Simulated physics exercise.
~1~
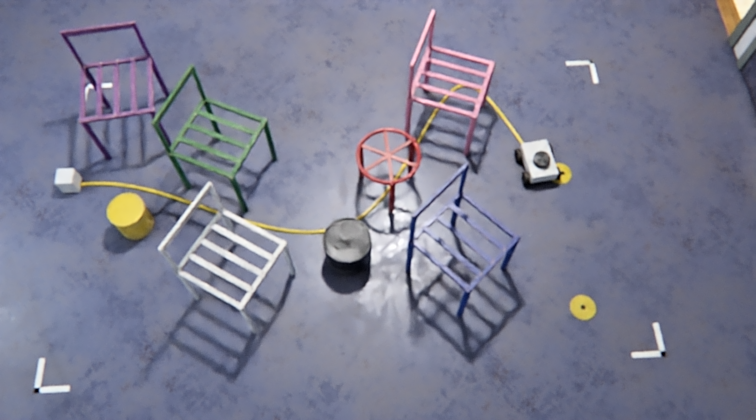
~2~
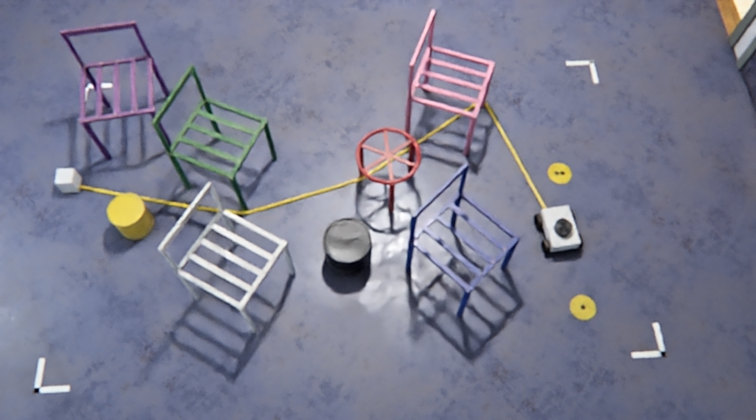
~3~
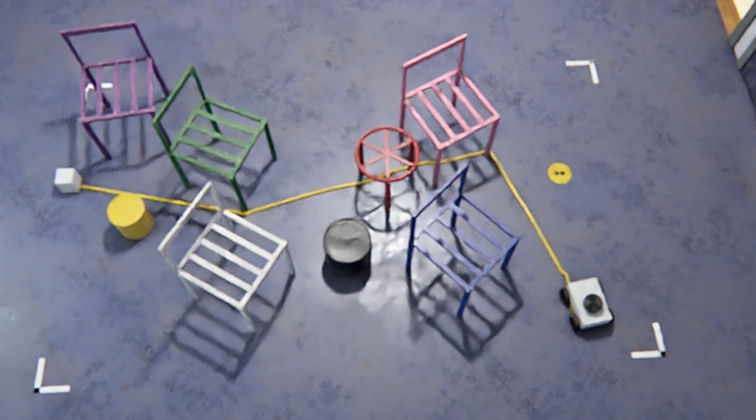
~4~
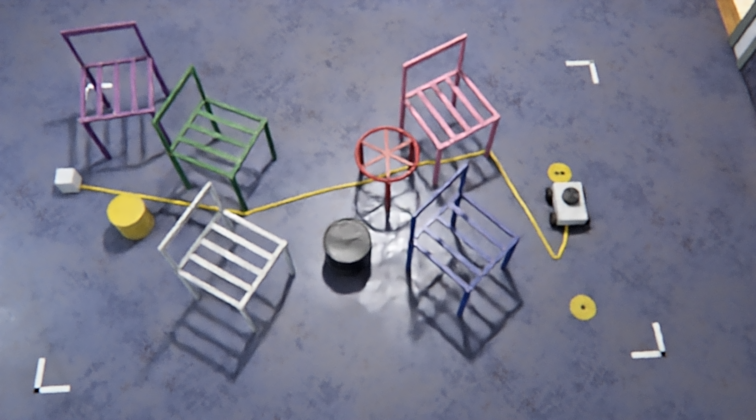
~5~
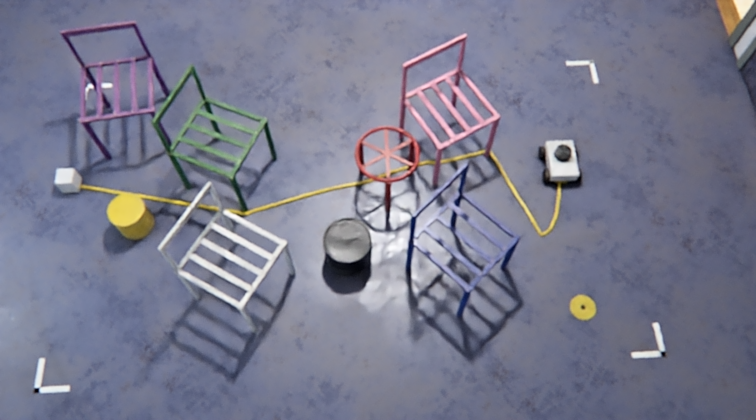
At first, a yellow lead curves loosely from a small white block at left, past buckets and among chairs and a red stool, to a little white cart at right beside a yellow mark. The cart drives down and the lead pulls straight, lifting away from the black bucket toward the stool. As the cart continues to the lower mark, the pink chair turns and shifts slightly downward, with the lead now bent around its leg. The cart then moves back up, and the lead droops behind it. It ends over the upper mark, with the pink chair still displaced.
